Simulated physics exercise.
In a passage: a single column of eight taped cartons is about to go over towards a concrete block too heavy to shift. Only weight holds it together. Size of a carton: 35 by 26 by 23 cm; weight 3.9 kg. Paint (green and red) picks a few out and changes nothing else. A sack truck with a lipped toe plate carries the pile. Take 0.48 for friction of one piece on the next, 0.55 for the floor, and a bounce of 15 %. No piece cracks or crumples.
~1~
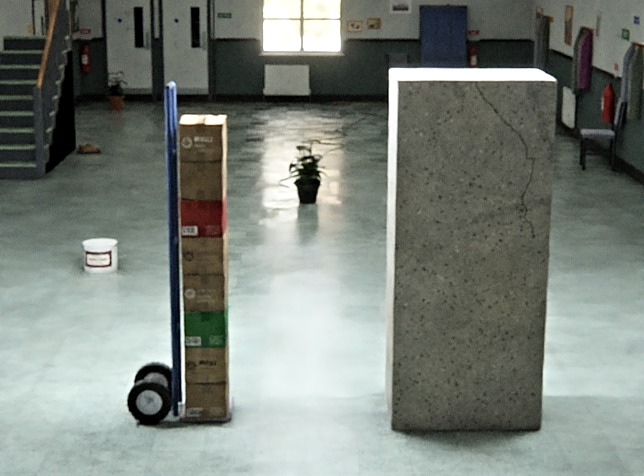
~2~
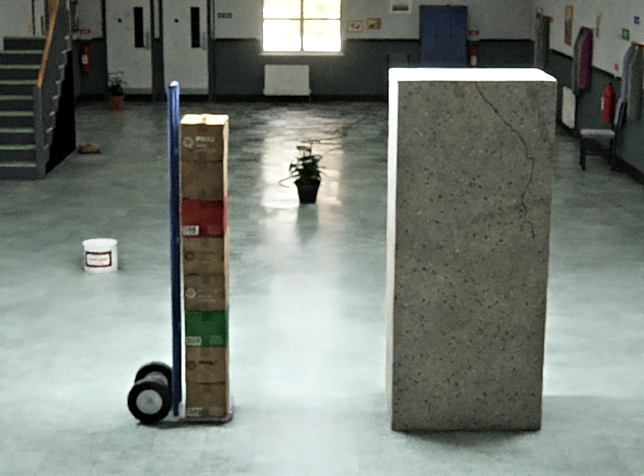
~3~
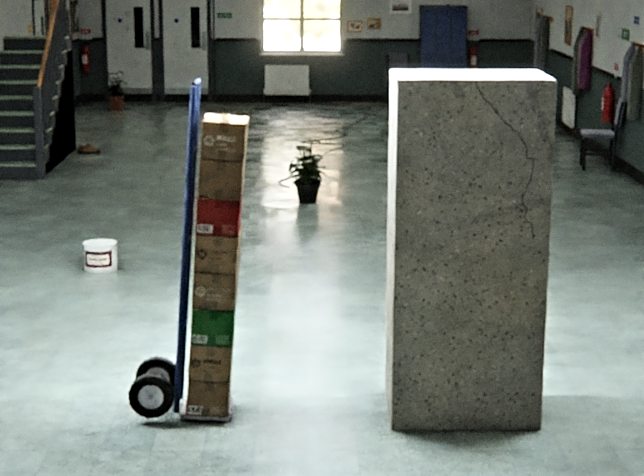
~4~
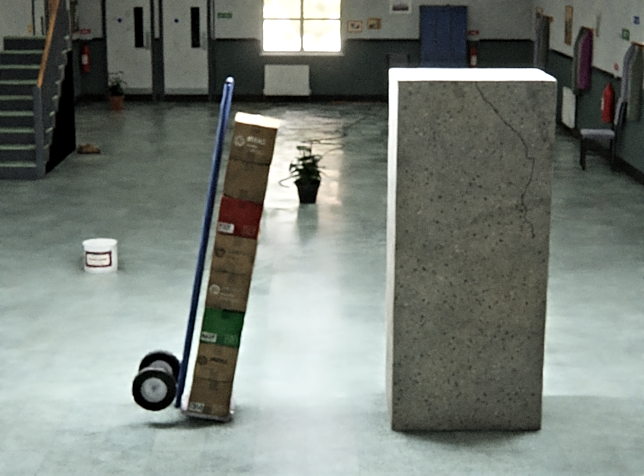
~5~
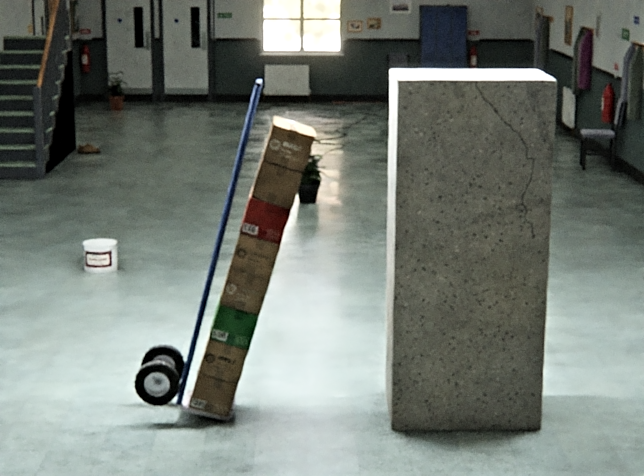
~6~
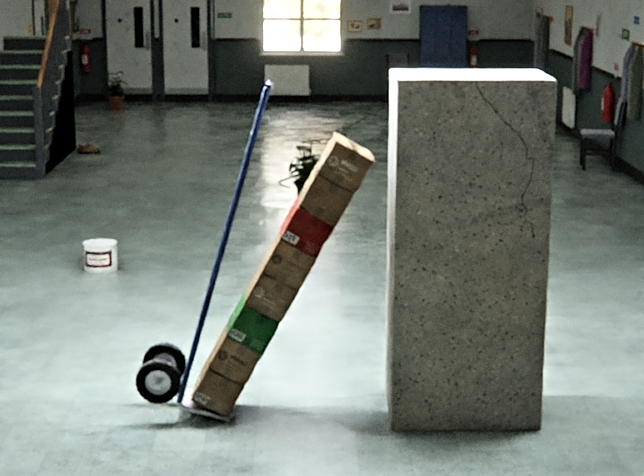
In a wide hall, a blue sack truck stacked with cartons, one red and one green, stood still, then tilted right toward a concrete block, and the stack leaned further, separating from the frame.
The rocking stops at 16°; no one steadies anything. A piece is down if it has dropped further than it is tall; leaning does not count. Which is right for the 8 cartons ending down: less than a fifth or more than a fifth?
It comes to under a fifth.
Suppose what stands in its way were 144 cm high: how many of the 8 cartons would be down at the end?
Then 1.
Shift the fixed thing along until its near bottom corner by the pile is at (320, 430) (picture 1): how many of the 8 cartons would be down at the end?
Then 0.
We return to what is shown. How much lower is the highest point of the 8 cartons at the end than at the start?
Some 15 cm lower.
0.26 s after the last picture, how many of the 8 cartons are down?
By then 0.
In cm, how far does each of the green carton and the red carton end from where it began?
Moved: Green 40, red 80.
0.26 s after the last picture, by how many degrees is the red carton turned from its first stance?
About 30°.
Then, 0.06 s on from the sixth picture, none of the 8 cartons down, 8 disturbed; red carton tipped 33°, 12 cm lower; green carton tipped 33°.
Then, 0.26 s on from the sixth picture, none of the 8 cartons down, 8 disturbed; green carton tipped 34°; red carton tipped 33°, 14 cm lower.
Finally, none of the 8 cartons down, 8 disturbed; green carton tipped 35°; red carton tipped 35°, 15 cm lower. That is 0 per cent. Seen by the last camera, middles, green carton near (265, 326), red carton near (329, 238).
